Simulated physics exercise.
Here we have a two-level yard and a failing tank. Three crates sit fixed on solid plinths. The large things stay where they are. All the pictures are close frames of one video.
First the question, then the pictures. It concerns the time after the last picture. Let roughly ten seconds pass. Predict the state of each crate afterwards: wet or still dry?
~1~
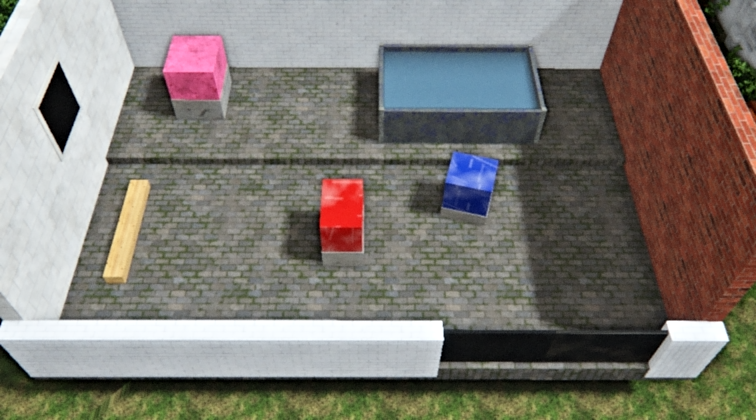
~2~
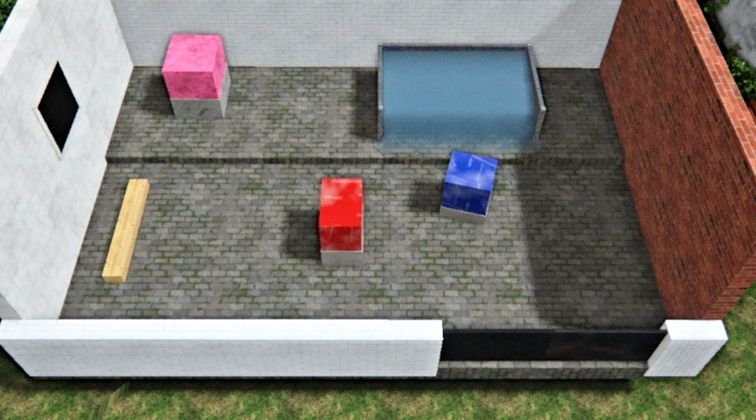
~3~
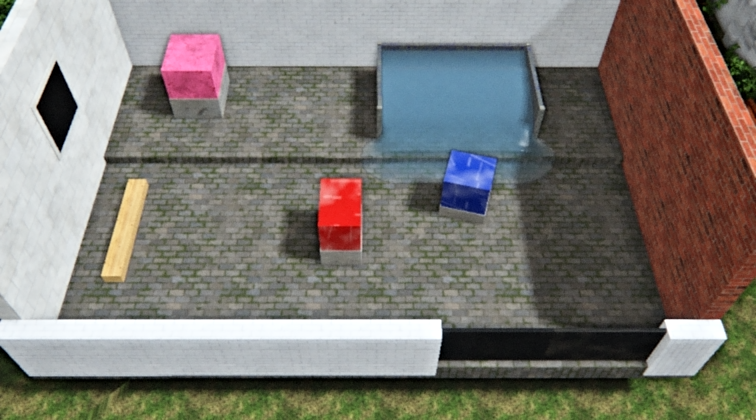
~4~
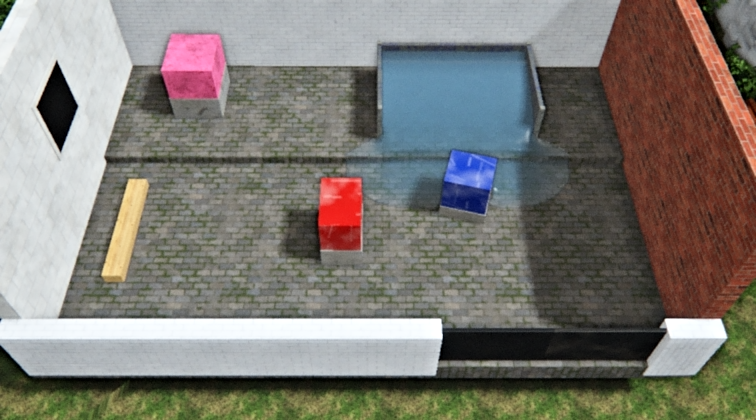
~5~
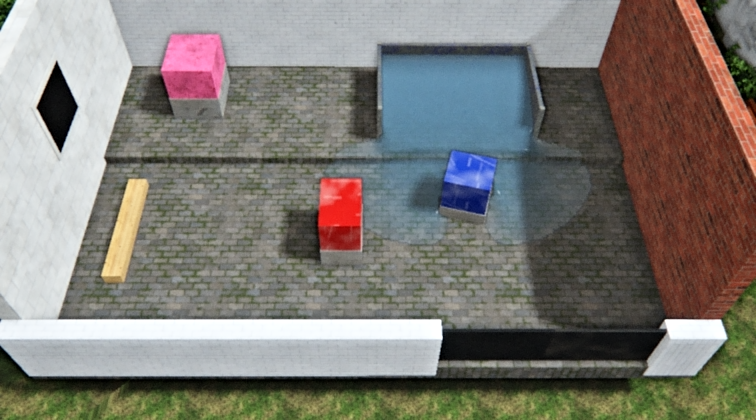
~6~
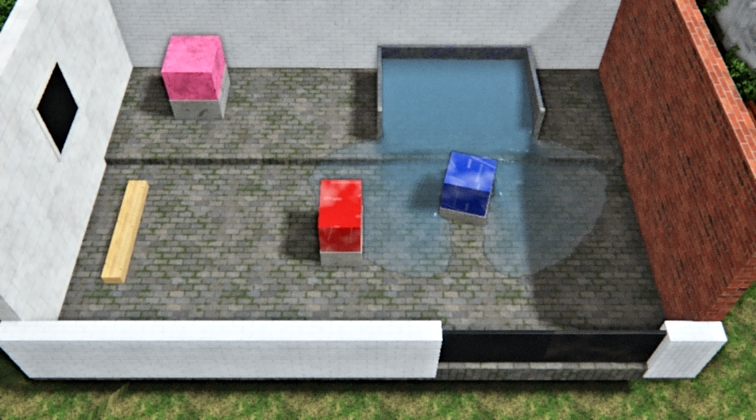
At the end, the blue crate is reached; the pink crate is never reached; the red crate is never reached.
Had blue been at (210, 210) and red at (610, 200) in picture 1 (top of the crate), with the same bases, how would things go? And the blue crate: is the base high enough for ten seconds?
Note: Blue crate - untouched.
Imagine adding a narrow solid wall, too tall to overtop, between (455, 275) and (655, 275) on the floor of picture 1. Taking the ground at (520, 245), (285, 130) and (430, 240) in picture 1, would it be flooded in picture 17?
One by one: Soaked, spared, soaked.
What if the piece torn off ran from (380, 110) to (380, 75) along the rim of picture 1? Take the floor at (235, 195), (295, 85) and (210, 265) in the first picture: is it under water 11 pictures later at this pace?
In the order given, the spots are swamped, swamped and swamped.
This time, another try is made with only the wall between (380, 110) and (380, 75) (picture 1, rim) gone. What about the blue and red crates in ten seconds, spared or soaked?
My take: The blue crate stays clear, while the red crate stays clear.
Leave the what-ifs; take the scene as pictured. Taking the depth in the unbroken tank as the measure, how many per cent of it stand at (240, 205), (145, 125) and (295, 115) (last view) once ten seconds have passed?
The depths come to near 10, 0 and 0 per cent respectively.
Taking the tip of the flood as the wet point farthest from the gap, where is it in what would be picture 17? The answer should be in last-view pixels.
Close to (180, 350), I think.
A moment on, water covers 35 % of the floor; the blue crate water round its plinth, the pink crate not reached, the red crate water round its plinth.
Next, water covers 45 % of the floor; the blue crate water round its plinth, the pink crate not reached, the red crate water round its plinth.
Then, water covers 60 % of the floor; the blue crate water round its plinth, the pink crate not reached, the red crate water round its plinth.
Later, water covers 65 % of the floor; the blue crate water round its plinth, the pink crate not reached, the red crate water round its plinth.
In the end, water covers 65 % of the floor; the blue crate was topped, the pink crate stayed above the water, the red crate stayed above the water.
